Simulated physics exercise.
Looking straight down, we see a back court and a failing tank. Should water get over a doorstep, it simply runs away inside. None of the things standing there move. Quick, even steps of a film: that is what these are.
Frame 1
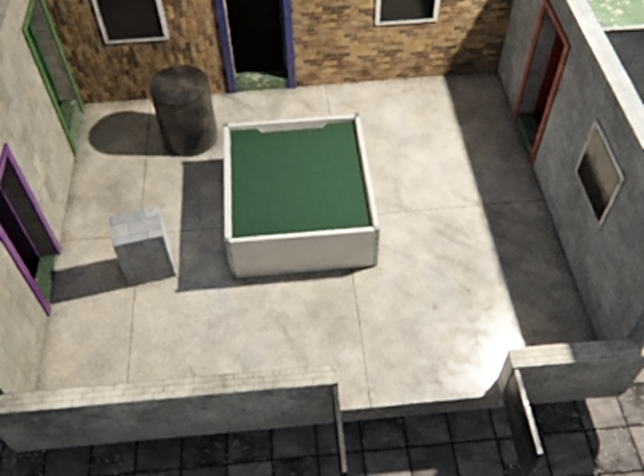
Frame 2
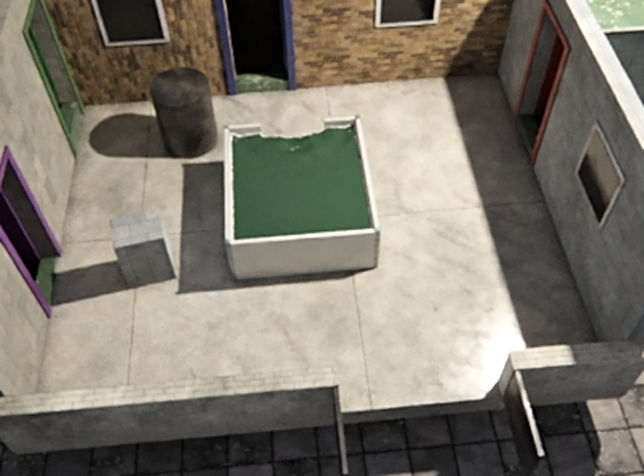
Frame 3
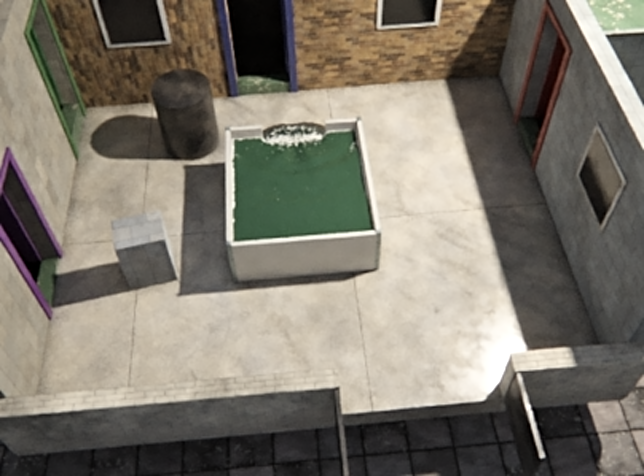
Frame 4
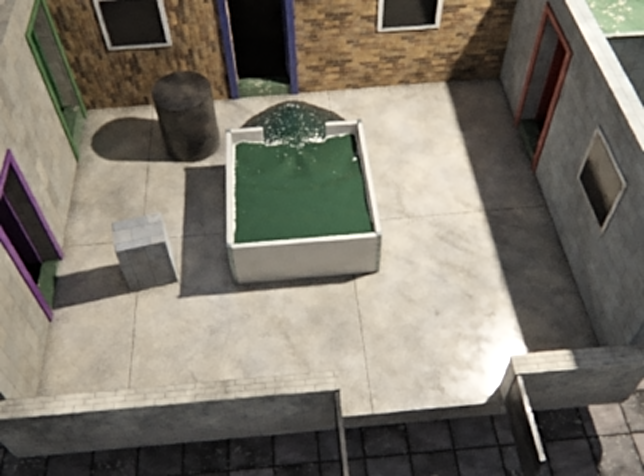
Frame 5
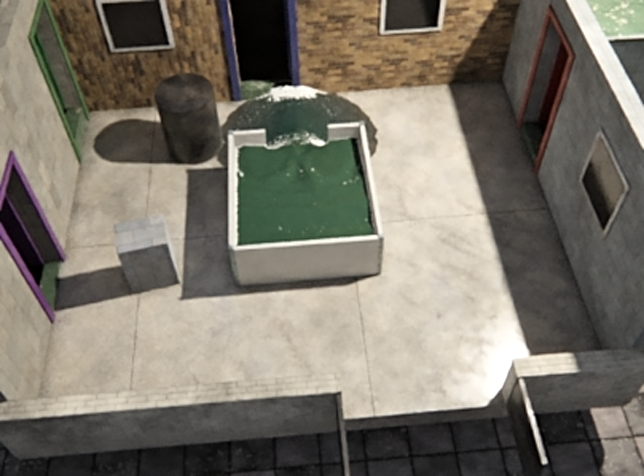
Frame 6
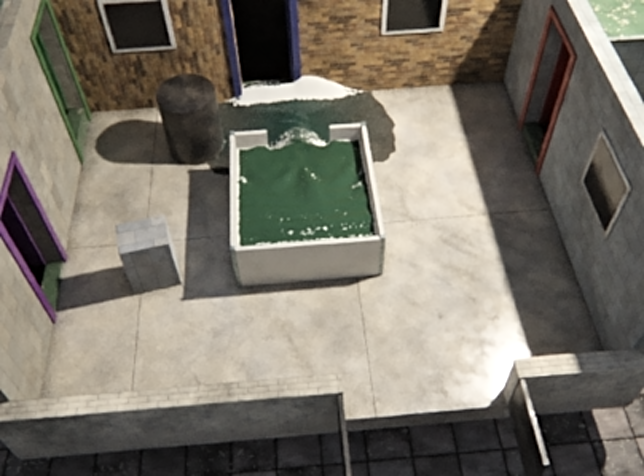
At the start, a white-walled tank of green water sits whole and still in a walled court, near a dark barrel and a grey block. Water then breaks through a gap in its far side, and a foaming sheet spreads across the pale floor toward the brick wall and blue-framed doorway.
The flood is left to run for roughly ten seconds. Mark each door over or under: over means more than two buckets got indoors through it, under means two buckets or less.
Purple door - under, blue door - over, green door - under, red door - under.
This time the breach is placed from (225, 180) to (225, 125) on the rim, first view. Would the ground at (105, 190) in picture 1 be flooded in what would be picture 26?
Verdict: Under water.
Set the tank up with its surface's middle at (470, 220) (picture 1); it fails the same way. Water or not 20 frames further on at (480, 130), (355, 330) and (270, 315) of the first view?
Readings in order: Flood; no flood; no flood.
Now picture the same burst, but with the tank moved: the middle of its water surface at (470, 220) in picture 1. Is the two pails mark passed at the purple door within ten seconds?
Purple: Overshoots.
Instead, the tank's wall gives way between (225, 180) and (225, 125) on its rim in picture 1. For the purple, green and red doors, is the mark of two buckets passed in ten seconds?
Against the threshold, purple beats it, green misses it, red misses it.
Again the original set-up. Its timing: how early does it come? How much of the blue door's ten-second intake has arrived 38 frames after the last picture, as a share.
About 100 per cent.
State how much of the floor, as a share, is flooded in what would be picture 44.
About 80 in a hundred.
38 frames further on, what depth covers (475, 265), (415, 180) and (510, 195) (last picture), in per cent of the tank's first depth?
About 4, 2, 10 %.
A moment on, water covers 15 % of the floor; the purple door not reached, the blue door over two buckets in, the green door not reached, the red door not reached.
Next, water covers 25 % of the floor; the purple door not reached, the blue door far over two buckets in, the green door wet at the sill, nothing in, the red door not reached.
Then, water covers 45 % of the floor; the purple door wet at the sill, nothing in, the blue door far over two buckets in, the green door wet at the sill, nothing in, the red door wet at the sill, nothing in.
Later, water covers 80 % of the floor; the purple door wet at the sill, nothing in, the blue door far over two buckets in, the green door wet at the sill, nothing in, the red door wet at the sill, nothing in.
In the end, water covers 100 % of the floor; the purple door under two buckets in, the blue door far over two buckets in, the green door wet at the sill, nothing in, the red door wet at the sill, nothing in.
